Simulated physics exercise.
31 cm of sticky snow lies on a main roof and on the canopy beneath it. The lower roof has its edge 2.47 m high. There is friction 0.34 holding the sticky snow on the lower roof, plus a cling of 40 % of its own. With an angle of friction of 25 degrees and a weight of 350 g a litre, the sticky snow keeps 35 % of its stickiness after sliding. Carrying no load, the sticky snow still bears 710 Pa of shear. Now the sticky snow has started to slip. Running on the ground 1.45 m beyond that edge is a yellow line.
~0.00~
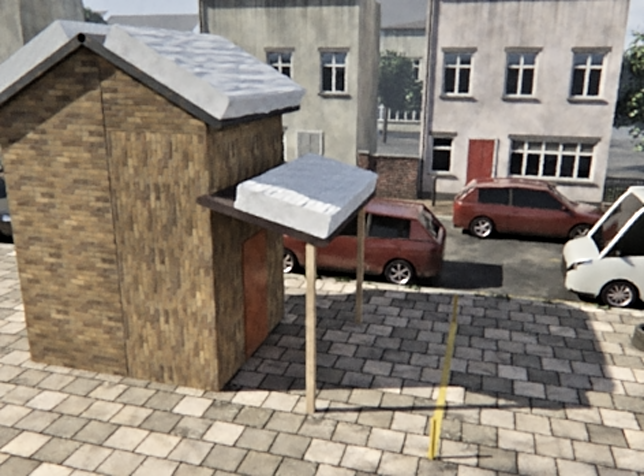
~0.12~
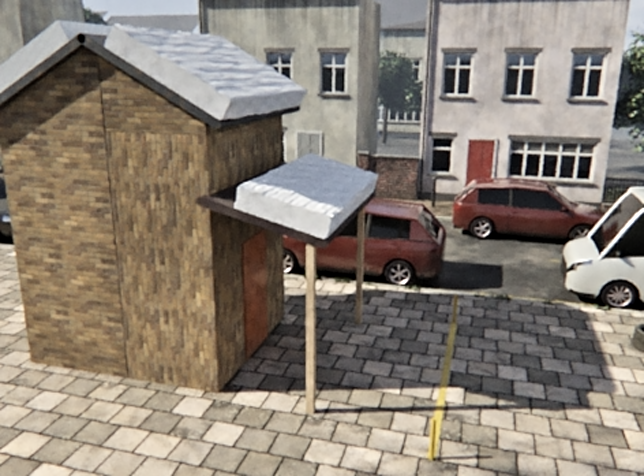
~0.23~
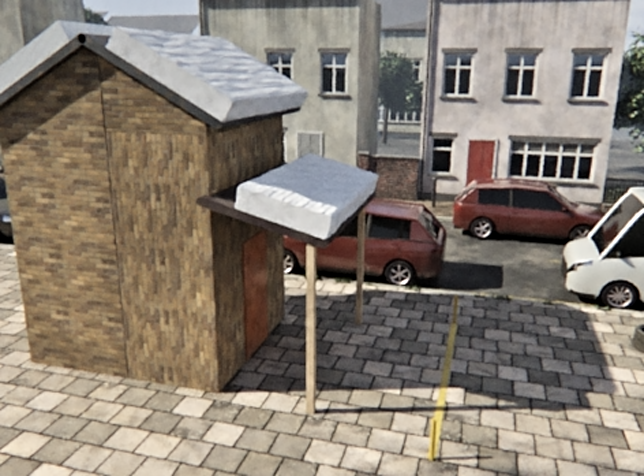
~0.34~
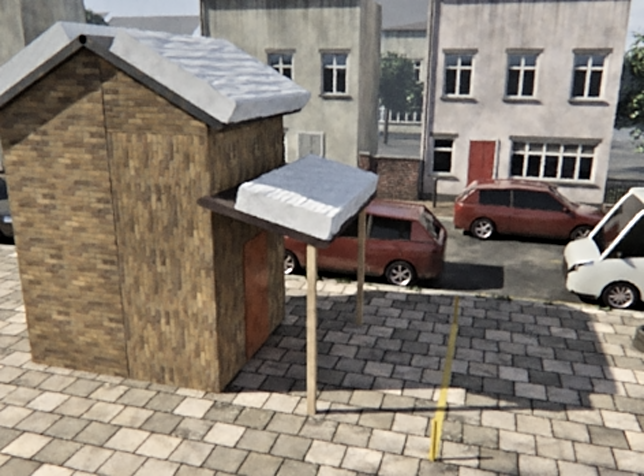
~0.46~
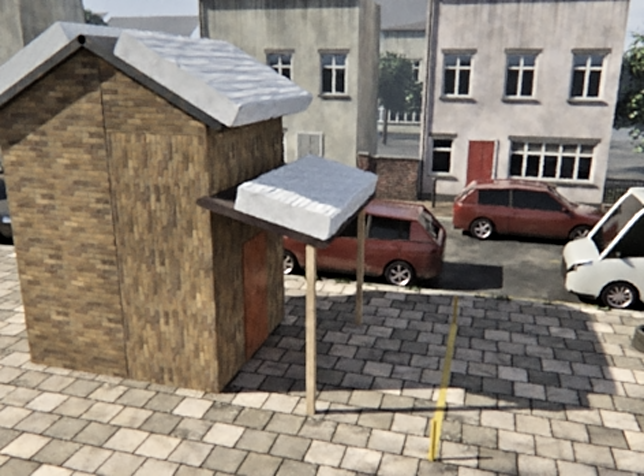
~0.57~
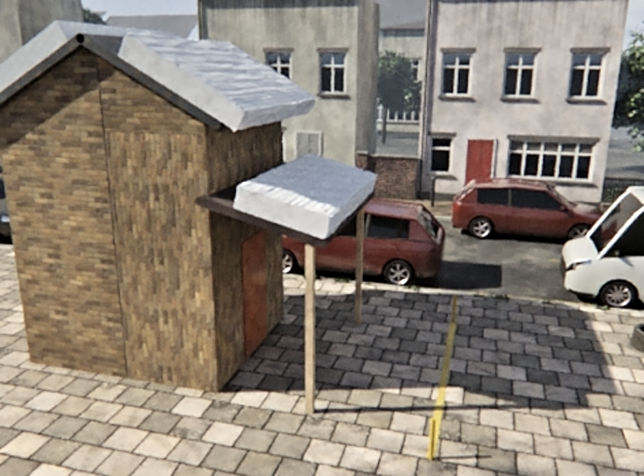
On a paved yard beside a small brick building, with red cars parked behind, the thick snow on the upper roof slid slowly down to the right, poking a little past the edge above the snow-topped porch.
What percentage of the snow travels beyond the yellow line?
About 20 %.
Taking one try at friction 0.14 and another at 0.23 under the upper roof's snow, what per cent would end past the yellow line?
First try 40 per cent, second try 30 per cent.
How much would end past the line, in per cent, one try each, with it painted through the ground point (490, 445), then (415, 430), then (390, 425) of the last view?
First try around 4 per cent, second around 30 per cent, third around 40 per cent.
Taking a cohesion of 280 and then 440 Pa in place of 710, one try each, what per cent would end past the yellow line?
You'd see 35 percent the first time and 35 percent the second.
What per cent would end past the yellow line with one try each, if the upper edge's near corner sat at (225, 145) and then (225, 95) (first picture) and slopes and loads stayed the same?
Around 4 percent, then around 30 percent.
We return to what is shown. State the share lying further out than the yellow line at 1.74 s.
Roughly 0 per cent.
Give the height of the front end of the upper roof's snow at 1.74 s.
2.8 m, roughly.
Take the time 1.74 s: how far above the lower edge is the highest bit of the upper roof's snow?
Roughly 1.1 m.
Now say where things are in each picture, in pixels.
Leading edge of the sticky snow at (222, 95), in the first frame.
Leading edge of the sticky snow at (223, 96), its middle shifted 9 mm, in the second frame.
Leading edge of the sticky snow at (225, 113), its middle shifted 3.5 cm, 2 % of it past the upper edge, in one piece, in the third frame.
Leading edge of the sticky snow at (229, 115), its middle shifted 8.0 cm, 4 % of it past the upper edge, in one piece, in the fourth frame.
Leading edge of the sticky snow at (232, 119), its middle shifted 15 cm, 8 % of it past the upper edge, in one piece, in the fifth frame.
Leading edge of the sticky snow at (237, 112), its middle shifted 23 cm, 13 % of it past the upper edge, in one piece, in the sixth frame.
After 1.11 s, none is below the lower edge and 0 % is past the line.
After 1.74 s, none is below the lower edge and 0 % is past the line.
After 2.37 s, 44 % is below the lower edge and 0 % is past the line.
After 3.00 s, 67 % is below the lower edge and 20 % is past the line.
After 3.70 s, at the end, 67 % is below the lower edge and 20 % is past the line.
